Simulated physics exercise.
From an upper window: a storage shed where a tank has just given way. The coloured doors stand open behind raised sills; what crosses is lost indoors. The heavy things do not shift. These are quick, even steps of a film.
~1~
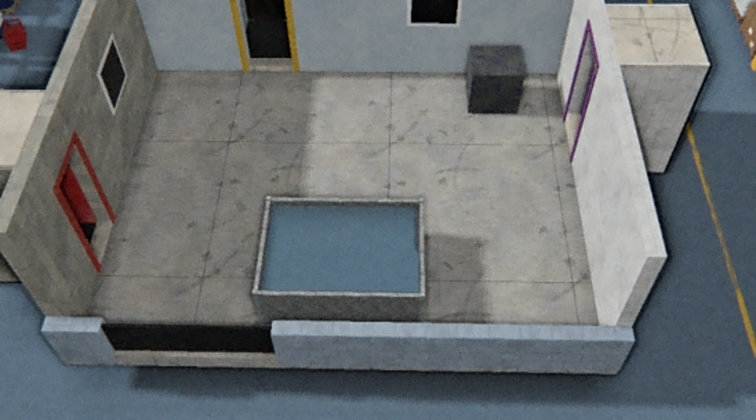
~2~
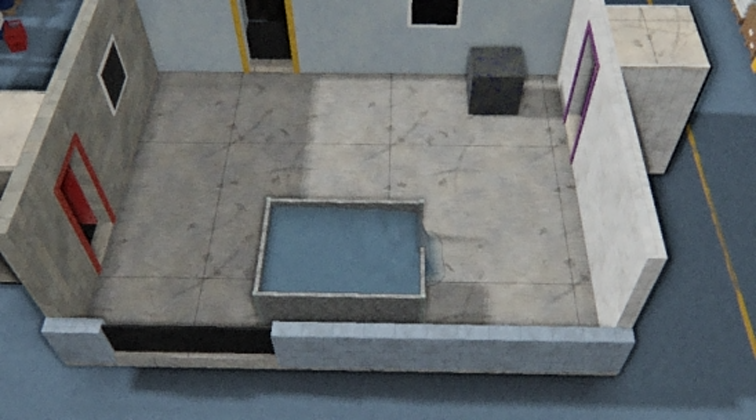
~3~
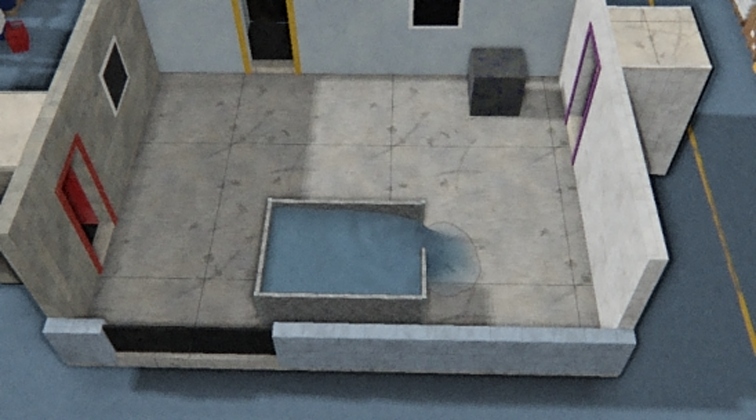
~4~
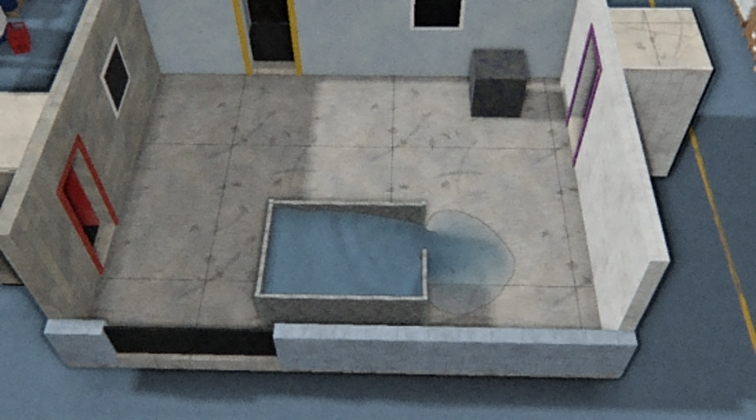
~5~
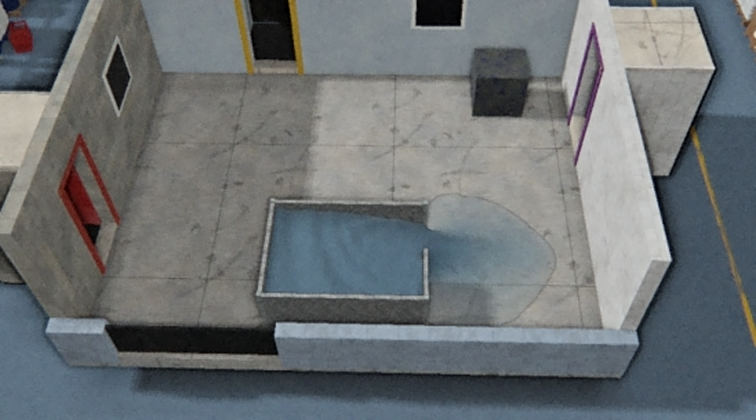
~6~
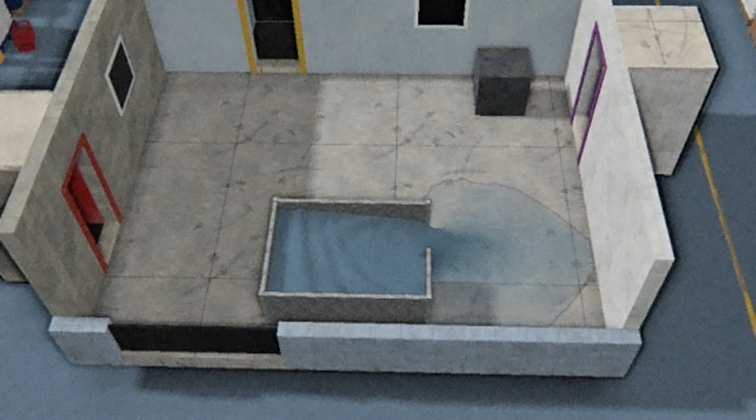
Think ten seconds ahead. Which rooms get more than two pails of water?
In the end: The red door holds within the limit; the purple door holds within the limit; the yellow door holds within the limit.
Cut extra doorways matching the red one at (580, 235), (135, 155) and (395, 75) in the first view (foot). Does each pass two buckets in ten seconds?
As listed: Passes that mark, stays under, keeps below it.
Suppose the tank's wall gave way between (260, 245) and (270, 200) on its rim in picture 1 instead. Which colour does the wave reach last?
It is the purple one.
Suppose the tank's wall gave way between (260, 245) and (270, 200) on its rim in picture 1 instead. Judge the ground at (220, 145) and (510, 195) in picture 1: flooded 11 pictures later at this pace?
One after the other: Flooded, not flooded.
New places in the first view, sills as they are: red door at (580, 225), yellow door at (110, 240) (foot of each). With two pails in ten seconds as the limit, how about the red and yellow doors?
In short: Red door lets more in; yellow door holds.
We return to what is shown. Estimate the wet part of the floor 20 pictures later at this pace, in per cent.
Close to 35 %.
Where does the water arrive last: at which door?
Last comes the red one.
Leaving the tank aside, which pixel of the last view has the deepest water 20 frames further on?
Around (534, 95).
A moment on, water covers 20 % of the floor; the red door not reached, the purple door wet at the sill, nothing in, the yellow door not reached.
Next, water covers 25 % of the floor; the red door not reached, the purple door wet at the sill, nothing in, the yellow door not reached.
Then, water covers 35 % of the floor; the red door not reached, the purple door wet at the sill, nothing in, the yellow door not reached.
Later, water covers 70 % of the floor; the red door not reached, the purple door wet at the sill, nothing in, the yellow door wet at the sill, nothing in.
In the end, water covers 95 % of the floor; the red door wet at the sill, nothing in, the purple door wet at the sill, nothing in, the yellow door wet at the sill, nothing in.
